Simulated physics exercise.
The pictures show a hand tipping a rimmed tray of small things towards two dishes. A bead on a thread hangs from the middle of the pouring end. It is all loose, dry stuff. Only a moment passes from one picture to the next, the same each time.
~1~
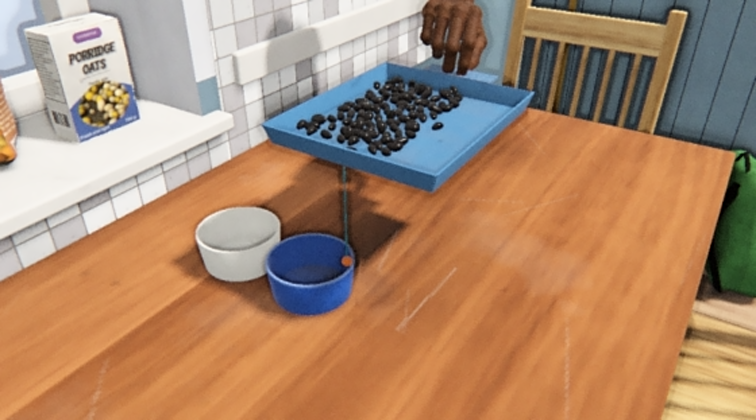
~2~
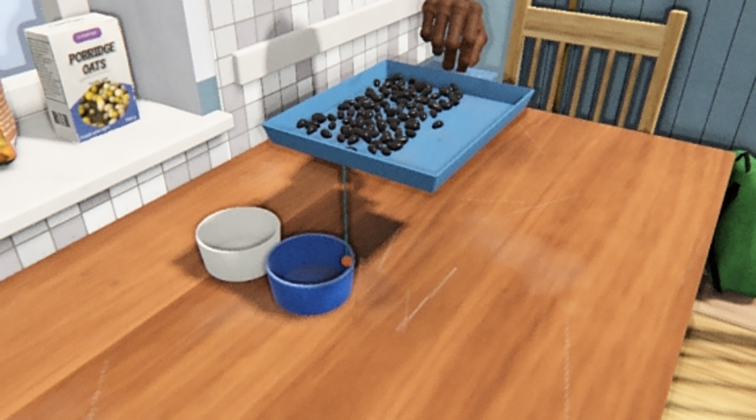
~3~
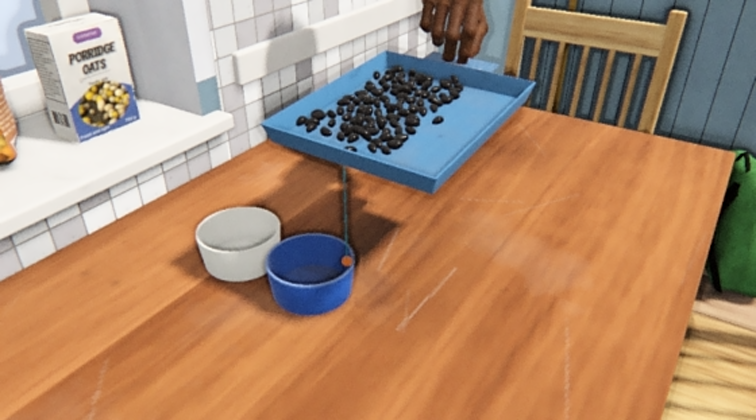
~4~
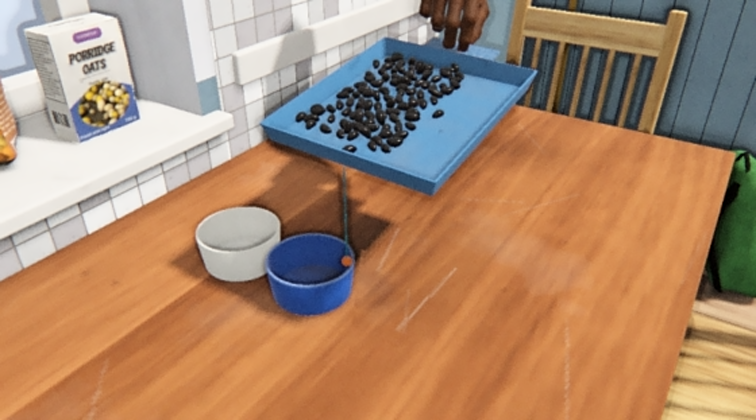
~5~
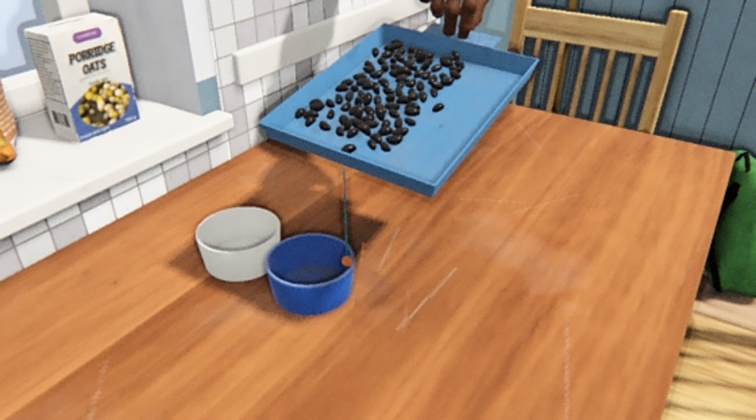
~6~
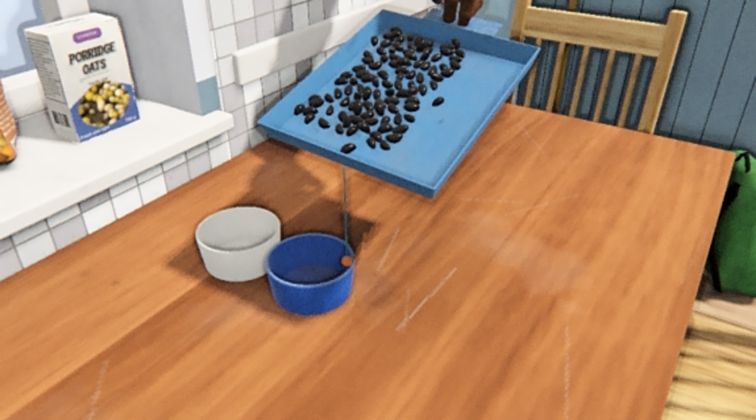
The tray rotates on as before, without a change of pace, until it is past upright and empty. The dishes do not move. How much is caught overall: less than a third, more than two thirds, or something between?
Caught overall: Under a third.
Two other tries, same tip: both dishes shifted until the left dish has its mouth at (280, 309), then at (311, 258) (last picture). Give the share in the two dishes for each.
About 40 and 50 per cent.
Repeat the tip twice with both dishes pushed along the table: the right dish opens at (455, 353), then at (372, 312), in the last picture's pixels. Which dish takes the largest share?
At the first place the left-hand dish, at the second right.
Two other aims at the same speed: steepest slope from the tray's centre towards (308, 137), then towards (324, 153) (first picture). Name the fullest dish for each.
In turn: Right; the dish on the right.
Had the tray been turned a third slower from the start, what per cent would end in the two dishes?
Roughly 0 in a hundred.
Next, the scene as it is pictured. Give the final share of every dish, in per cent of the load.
The left dish has 0 per cent, the right dish has 0.
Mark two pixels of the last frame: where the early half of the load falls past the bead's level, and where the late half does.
Around (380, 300) and then (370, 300).
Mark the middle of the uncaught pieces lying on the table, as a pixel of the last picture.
Roughly at (369, 367).
Soon, tray tipped steeply; nearly all on the tray; a stray few in the air.
A while on, tray tipped past a quarter turn; about half on the tray; about a quarter outside both; about a quarter in the air.
Towards the end, tray tipped past a quarter turn; all outside both.
Finally, tray tipped past a quarter turn; none in the right dish; none in the left dish; all outside both.
